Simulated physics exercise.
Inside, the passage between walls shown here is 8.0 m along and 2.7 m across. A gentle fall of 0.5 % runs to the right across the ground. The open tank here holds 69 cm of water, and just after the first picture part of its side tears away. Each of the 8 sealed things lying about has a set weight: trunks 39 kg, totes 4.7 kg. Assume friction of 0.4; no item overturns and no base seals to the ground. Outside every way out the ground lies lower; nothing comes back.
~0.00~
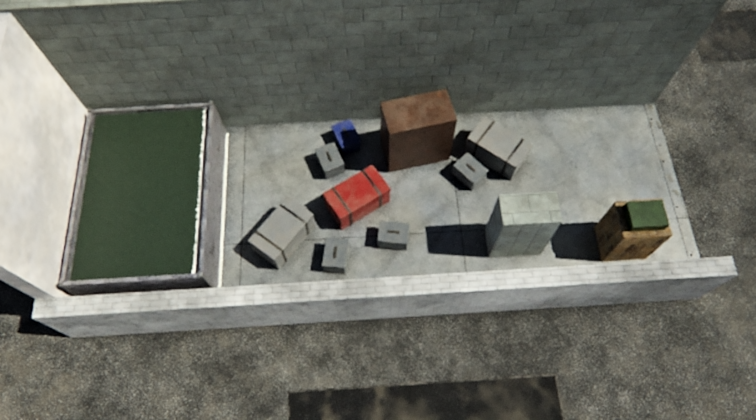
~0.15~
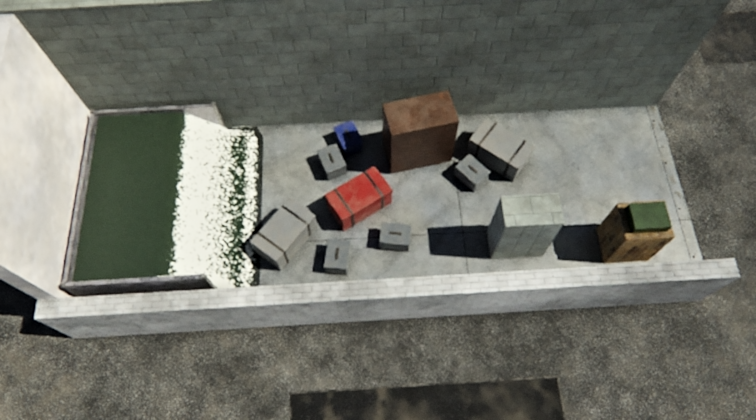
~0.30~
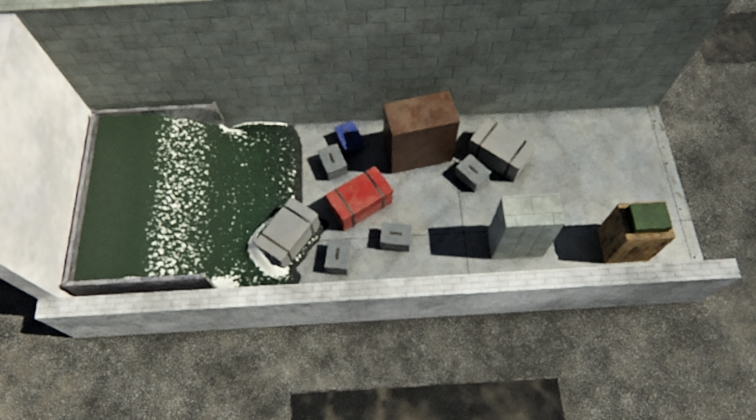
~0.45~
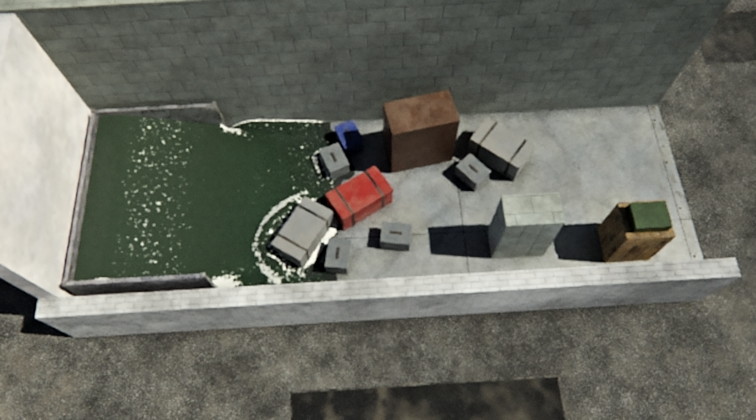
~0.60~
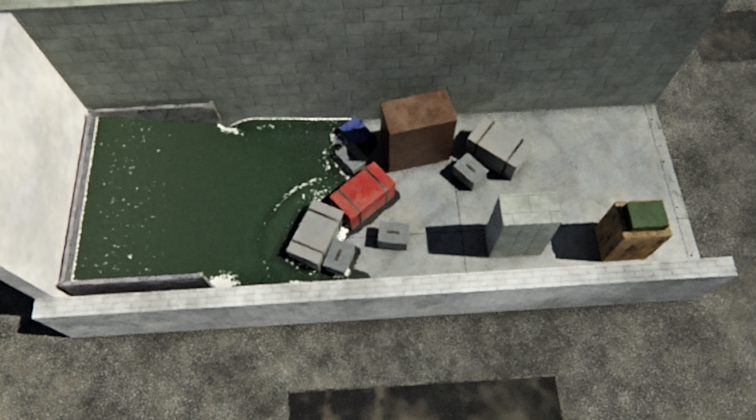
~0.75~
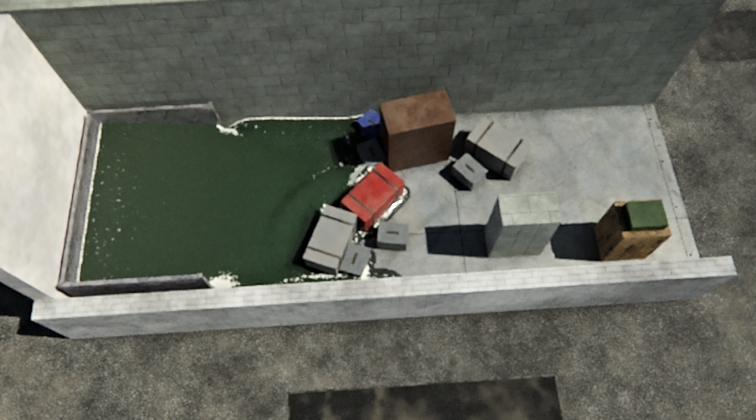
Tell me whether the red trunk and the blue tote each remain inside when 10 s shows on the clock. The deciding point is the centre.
As I see it, the red trunk is going to get away. The blue tote is not going to get away.
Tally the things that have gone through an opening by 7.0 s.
By that moment the number is 4.
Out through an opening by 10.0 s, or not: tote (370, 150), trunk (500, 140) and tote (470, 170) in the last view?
In turn: Gone, out, out.
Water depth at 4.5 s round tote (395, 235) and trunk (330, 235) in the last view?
Some 14 cm at the first, some 10 cm at the second.
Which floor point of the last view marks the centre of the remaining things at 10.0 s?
Centre of the remaining things: Roughly (543, 200).
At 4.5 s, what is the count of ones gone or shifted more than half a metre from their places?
I get 7.
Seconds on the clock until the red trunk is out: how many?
It should be at around 3.0 seconds.
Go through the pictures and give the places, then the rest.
In the first picture, the red trunk at (356, 191), on the bottom; the blue tote at (346, 133), on the bottom; water covers 3.7 m2; 0 of 8 have shifted.
In the second picture, the red trunk at (358, 193), on the bottom; the blue tote at (348, 135) rests on the ground; 5.1 m2 under water; 0 of 8 have shifted.
In the third picture, the red trunk at (359, 193) rests on the ground; the blue tote at (349, 135), on the bottom; water covers 6.4 m2; 0 of 8 have shifted.
In the fourth picture, the red trunk at (359, 192), on the bottom; the blue tote at (349, 134) rests on the ground; water covers 7.5 m2; 1 of 8 have shifted.
In the fifth picture, the red trunk at (362, 190), on the bottom, 8 cm from its start; the blue tote at (356, 131) rests on the ground, 15 cm from its start; water covers 8.5 m2; 5 of 8 have shifted.
In the sixth picture, the red trunk at (373, 192) rests on the ground, 23 cm from its start; the blue tote at (373, 123), on the bottom, 43 cm from its start; 9.5 m2 under water; 5 of 8 have shifted.
After 2.0 s the red trunk is near (538, 191), 2.4 m from its start, aground; the blue tote is near (373, 111), 0.4 m from its start, afloat; 0 of 8 are out; 6 afloat.
After 4.5 s the red trunk has gone out; the blue tote is near (373, 121), 0.4 m from its start, afloat; 4 of 8 are out; 3 afloat.
After 7.0 s the red trunk has gone out; the blue tote is near (373, 122), 0.4 m from its start, afloat; 4 of 8 are out; 3 afloat.
After 10.0 s the red trunk has gone out; the blue tote is near (373, 124), 0.4 m from its start, afloat; 4 of 8 are out; 3 afloat.
